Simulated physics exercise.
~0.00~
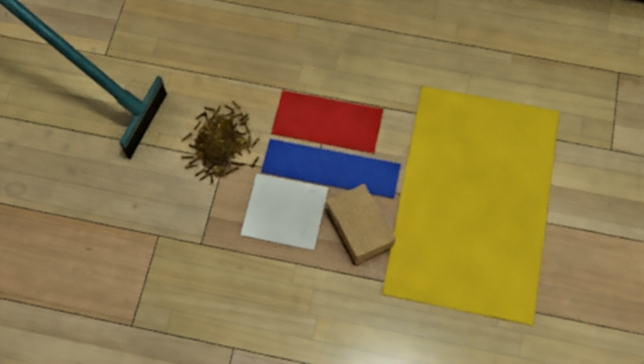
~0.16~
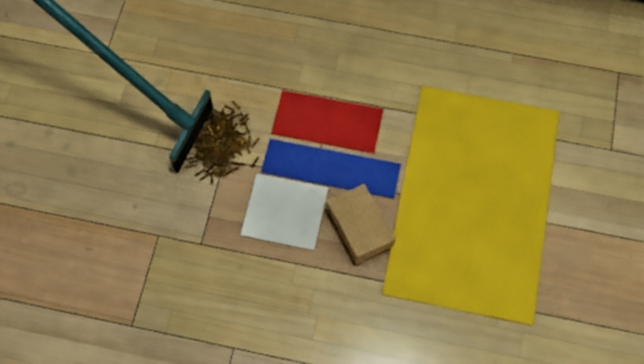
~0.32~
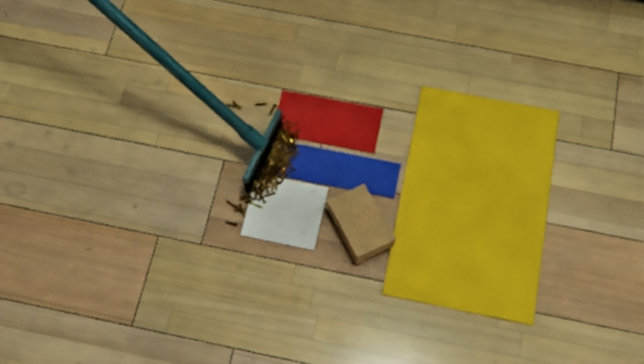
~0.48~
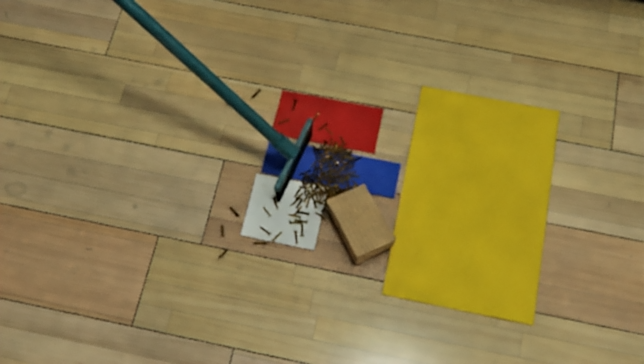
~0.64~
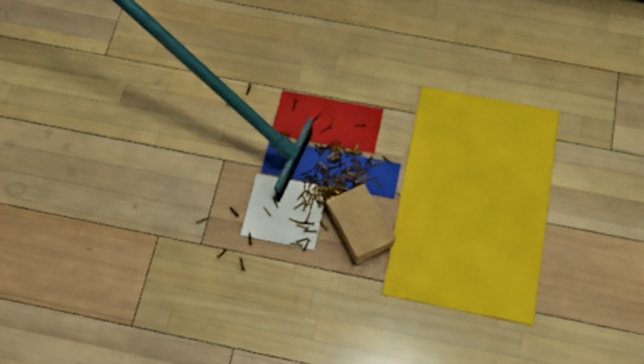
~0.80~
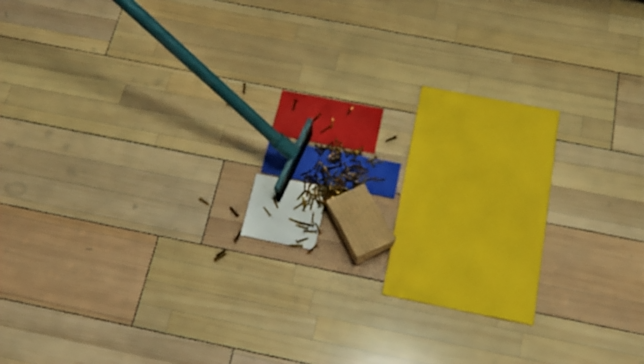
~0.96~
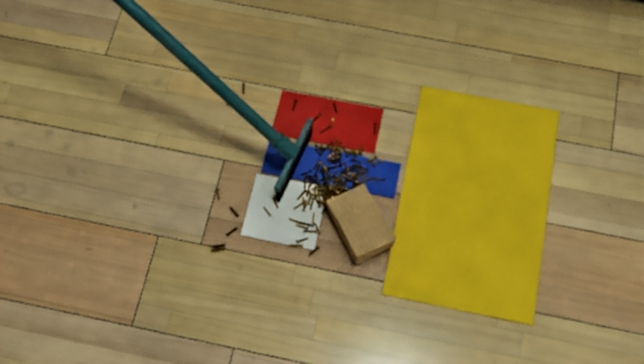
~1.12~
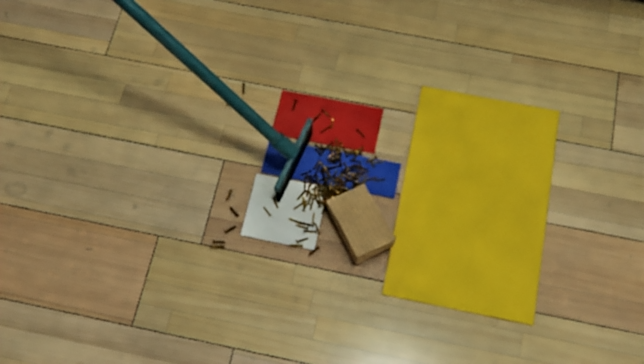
The clip opens on a wooden floor where a teal-handled squeegee rests to the left of a pile of small brass-coloured screws. Red, blue, white and yellow mats lie to the right, with a brown block beside the white one. The squeegee moves right, meets the pile and pushes it onto the nearer mats. As it presses on, the pieces spread toward the block and some scatter off the blade's ends. The squeegee then stops, and a few stray pieces shift slightly. At the end, most pieces lie on the blue and white mats, a few on the red, and none on the yellow.
